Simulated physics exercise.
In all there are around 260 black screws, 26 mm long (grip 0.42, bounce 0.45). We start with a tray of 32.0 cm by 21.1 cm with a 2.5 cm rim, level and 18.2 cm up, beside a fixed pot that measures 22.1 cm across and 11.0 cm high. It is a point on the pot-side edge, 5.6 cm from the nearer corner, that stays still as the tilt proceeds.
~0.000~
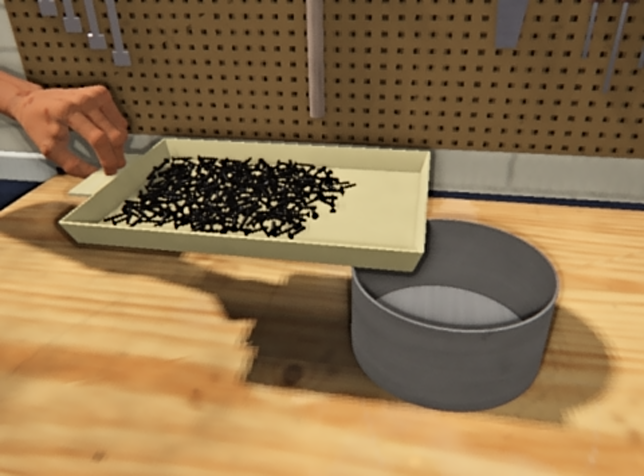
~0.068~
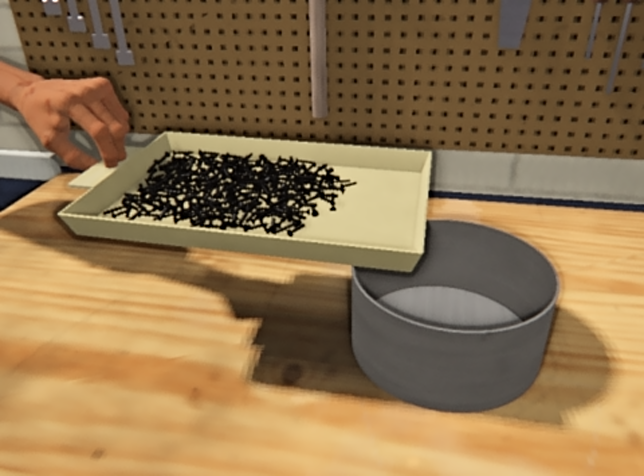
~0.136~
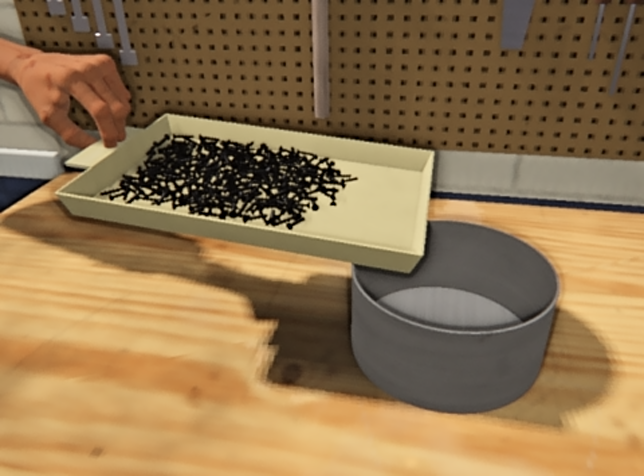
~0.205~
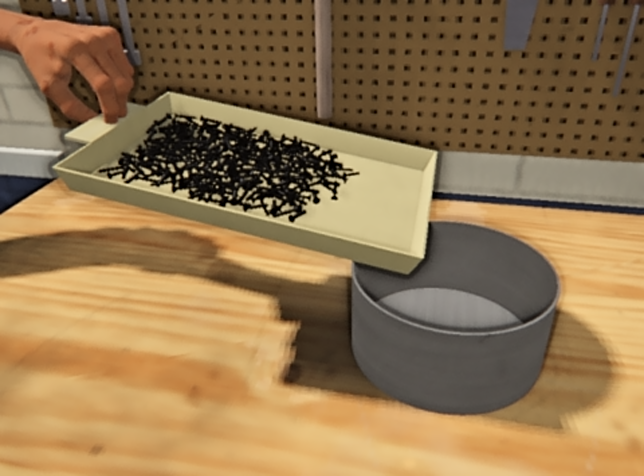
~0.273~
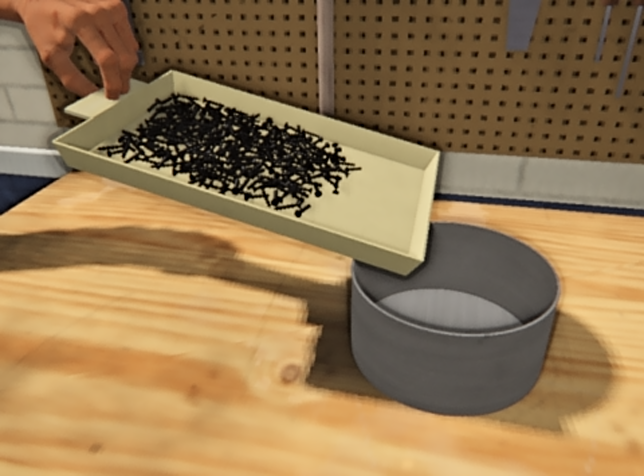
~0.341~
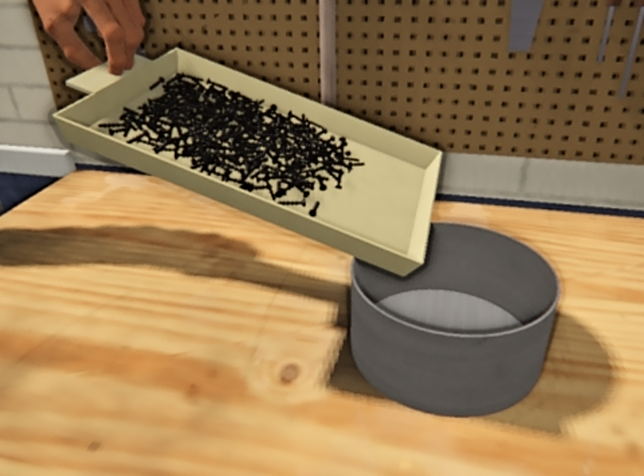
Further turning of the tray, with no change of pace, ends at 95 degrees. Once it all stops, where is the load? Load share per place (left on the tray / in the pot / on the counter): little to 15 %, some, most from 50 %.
Tray: Little; pot: Most; counter: Some.
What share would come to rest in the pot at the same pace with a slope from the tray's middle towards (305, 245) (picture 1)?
About 5 per cent.
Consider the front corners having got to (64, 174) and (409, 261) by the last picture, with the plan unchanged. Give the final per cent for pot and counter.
Per cent by place - pot 5, counter 95.
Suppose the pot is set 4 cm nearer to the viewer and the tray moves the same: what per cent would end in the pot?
95 per cent.
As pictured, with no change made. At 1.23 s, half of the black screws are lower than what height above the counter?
About 16 cm.
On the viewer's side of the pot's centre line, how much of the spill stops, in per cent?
Roughly 100 percent of the spill.
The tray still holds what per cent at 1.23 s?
Of the load, some 50 percent.
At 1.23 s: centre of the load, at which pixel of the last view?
Load centre, approx.: (446, 251) px.
After 0.87 s, tilt 55 degrees; the tray holds 95 %, the pot 0 %.
After 1.23 s, tilt 79 degrees; the tray holds 50 %, the pot 35 %.
Then, at 1.67 s, tilt 95 degrees; the tray holds 0 %, the pot 75 %.
At rest (2.4 s), tray 0 %, pot 75 %, counter 25 %.
